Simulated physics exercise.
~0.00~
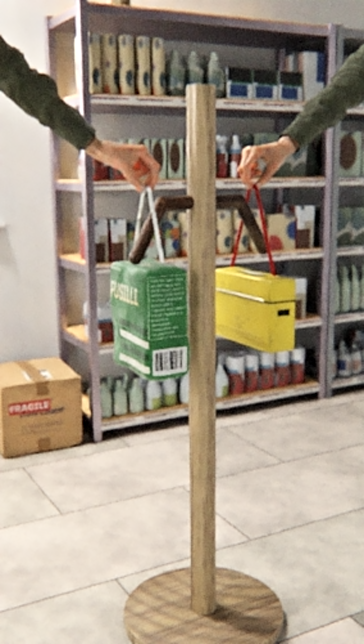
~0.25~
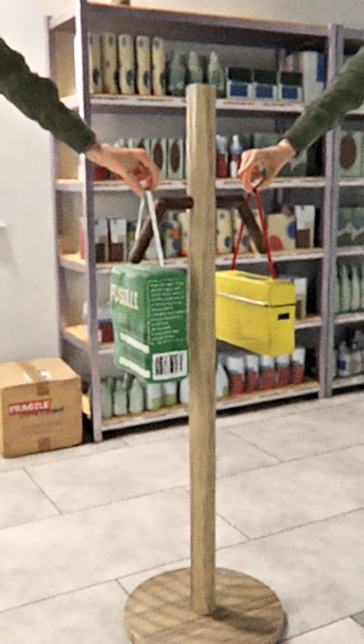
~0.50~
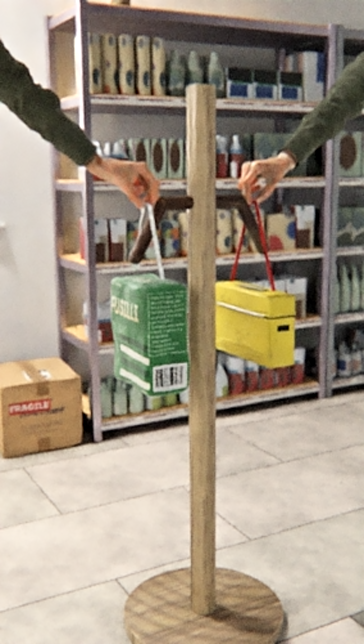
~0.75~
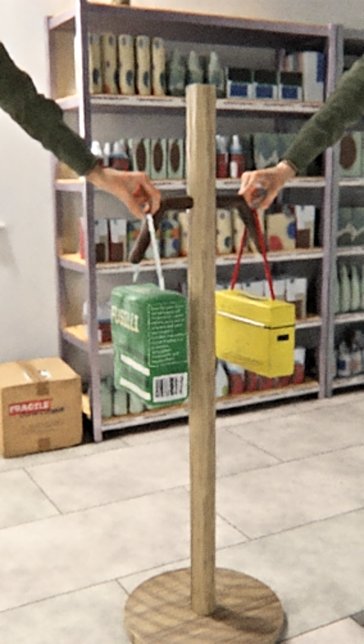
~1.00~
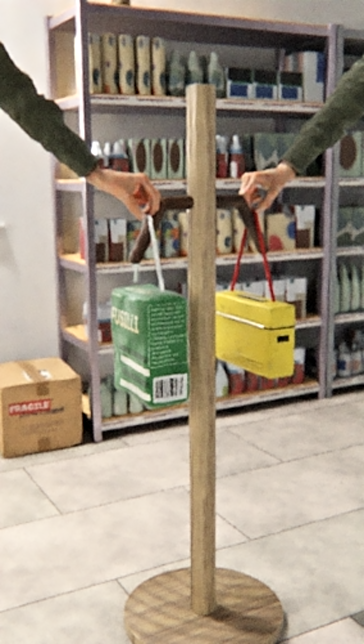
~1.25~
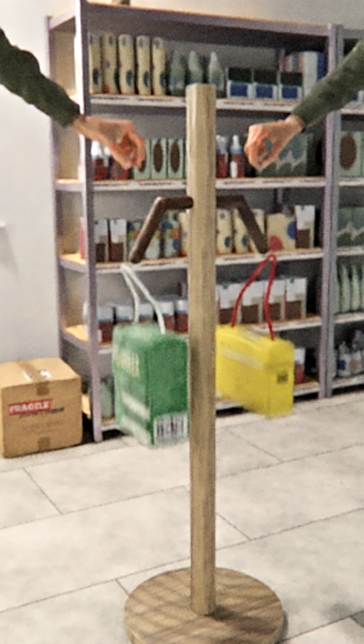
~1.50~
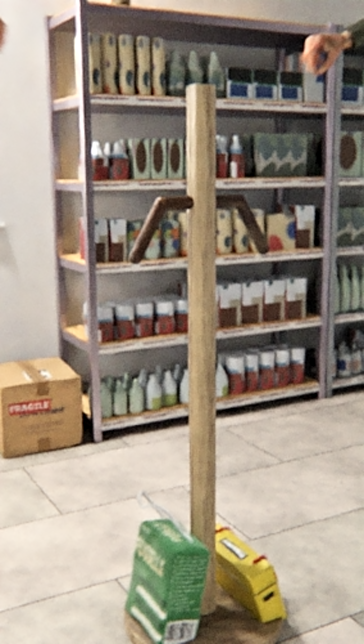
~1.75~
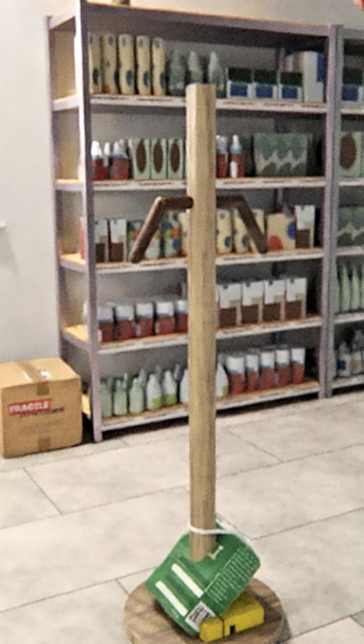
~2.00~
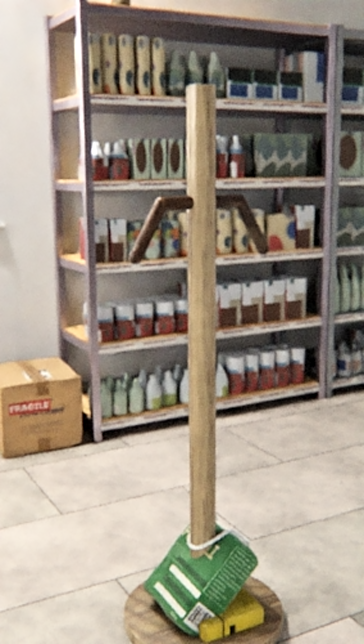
In the video, two hands lower a green sack-like package and a yellow case by their loops beside a wooden stand's pegs, then let go. Both items drop and end up on the round base, the green one leaning over the yellow one lying on its side.
